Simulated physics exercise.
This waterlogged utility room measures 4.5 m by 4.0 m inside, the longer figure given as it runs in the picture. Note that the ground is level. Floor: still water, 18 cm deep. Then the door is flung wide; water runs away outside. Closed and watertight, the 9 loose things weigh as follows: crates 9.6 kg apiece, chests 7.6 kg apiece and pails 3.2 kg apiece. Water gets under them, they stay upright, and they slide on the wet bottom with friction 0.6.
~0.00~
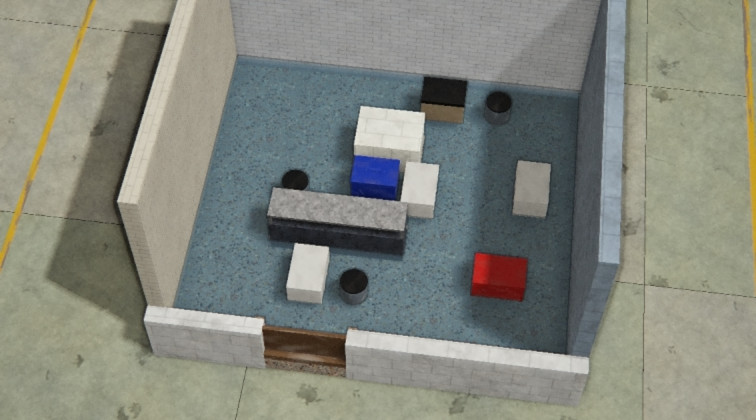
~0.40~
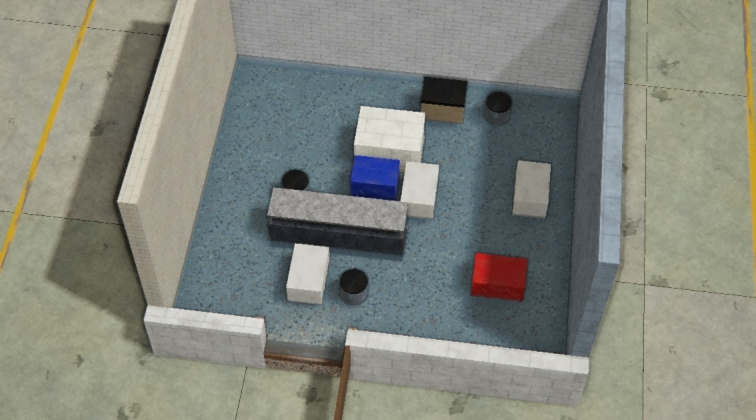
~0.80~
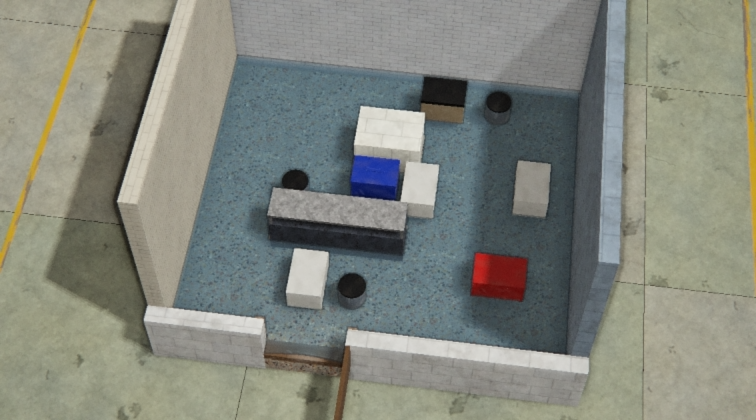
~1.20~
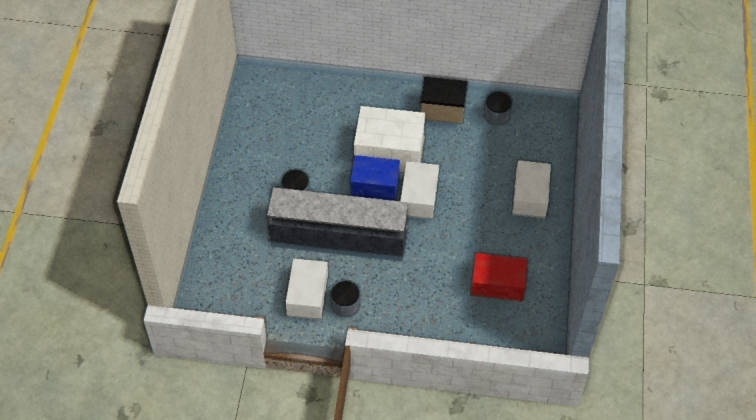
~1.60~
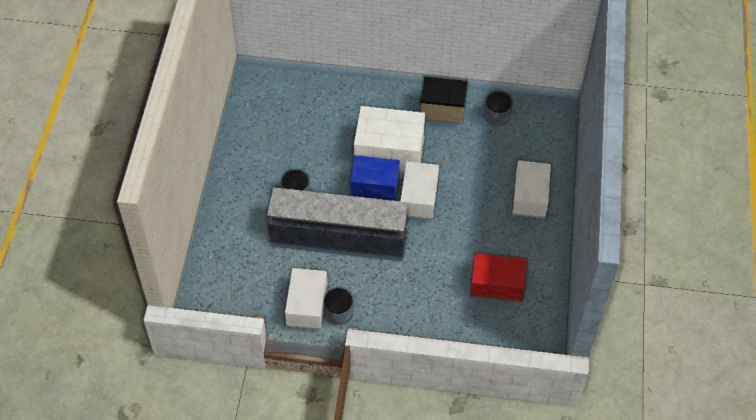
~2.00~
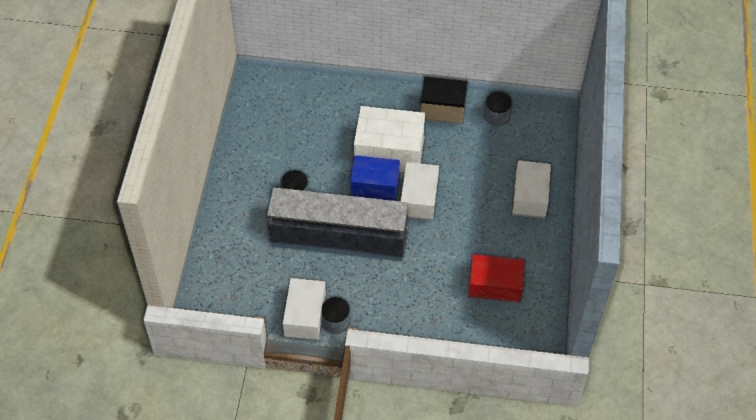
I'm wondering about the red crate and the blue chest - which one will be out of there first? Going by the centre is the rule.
The red one will.
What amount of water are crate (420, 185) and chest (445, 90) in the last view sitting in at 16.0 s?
Depths: Near 12 cm, then near 12 cm.
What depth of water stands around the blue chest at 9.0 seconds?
About 14 cm.
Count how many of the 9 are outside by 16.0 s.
Result: 4.
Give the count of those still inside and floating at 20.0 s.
Count: 5.
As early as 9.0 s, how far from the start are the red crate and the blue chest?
About 140 cm and 10 cm, respectively.
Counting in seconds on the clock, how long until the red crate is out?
Estimate: Close to 11.5 s.
After 4.0 s the red crate is near (479, 285), 0.3 m from its start, afloat; the blue chest is near (376, 174), 0.0 m from its start, afloat; 2 of 9 are out; 7 afloat.
After 9.0 s the red crate is near (395, 310), 1.3 m from its start, afloat; the blue chest is near (381, 178), 0.1 m from its start, afloat; 2 of 9 are out; 7 afloat.
After 16.0 s the red crate has gone out (at 11.3 s); the blue chest is near (391, 183), 0.2 m from its start, afloat; 4 of 9 are out; 5 afloat.
After 20.0 s the red crate has gone out (at 11.3 s); the blue chest is near (391, 184), 0.2 m from its start, afloat; 4 of 9 are out; 5 afloat.
